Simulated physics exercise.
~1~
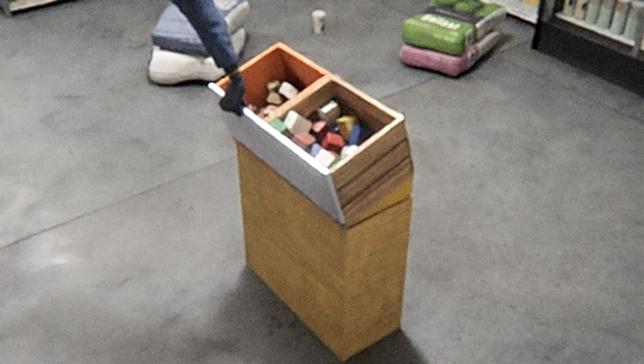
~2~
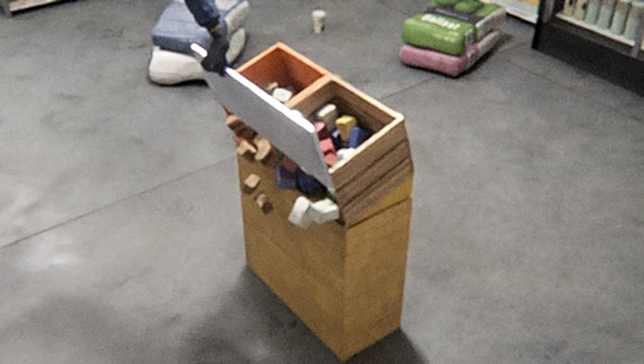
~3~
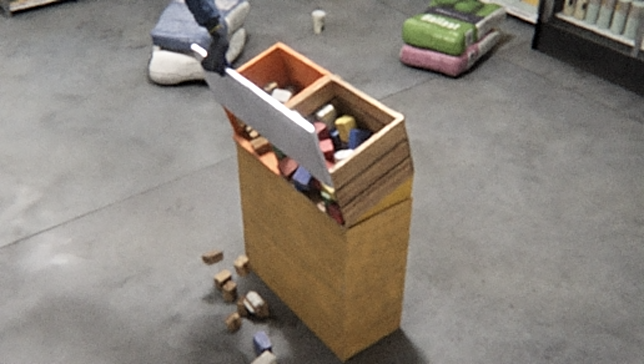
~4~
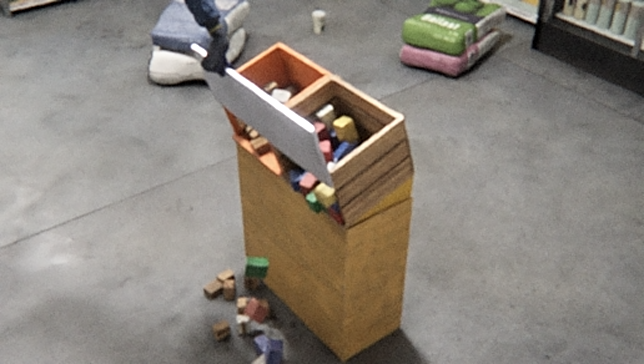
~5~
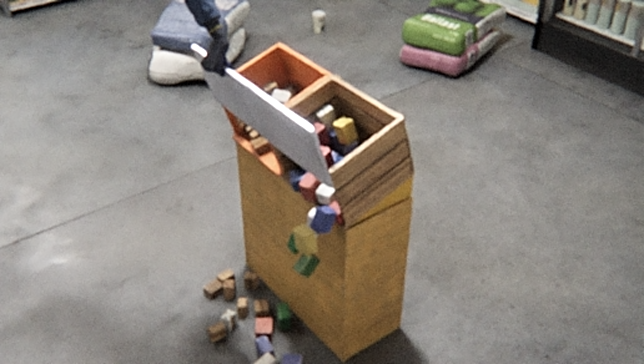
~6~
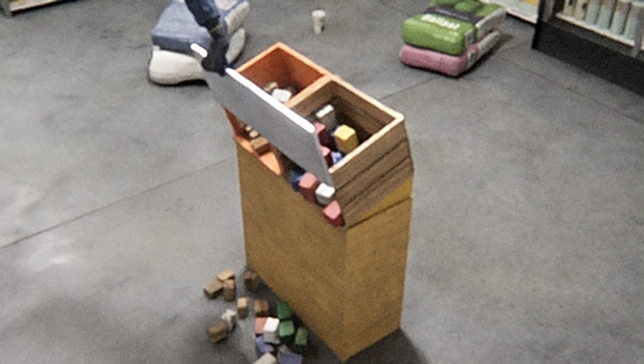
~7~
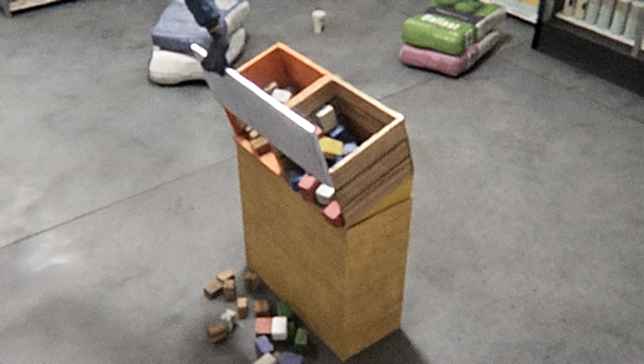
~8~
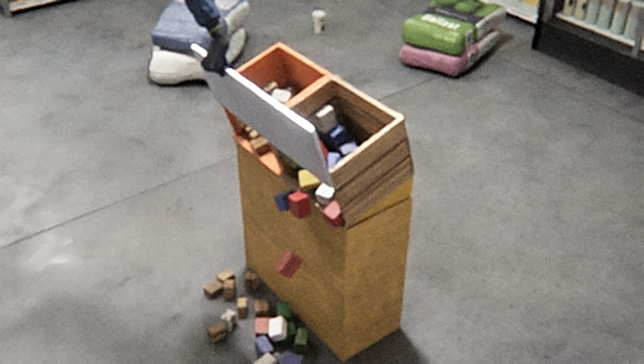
At the start, a bin with two compartments, one wooden and one orange, stands on a tall block on a grey floor, filled with small blocks, while a gloved hand grips its white front gate. The hand raises the gate, and brown pieces and a few coloured ones spill from beneath it. They drop and gather beside the block's base. The orange side soon stops emptying, but red, green, blue and yellow pieces keep tumbling from the wooden side in bursts. After a brief lull, more red pieces slip out, one still falling at the end, with blocks left in both compartments.
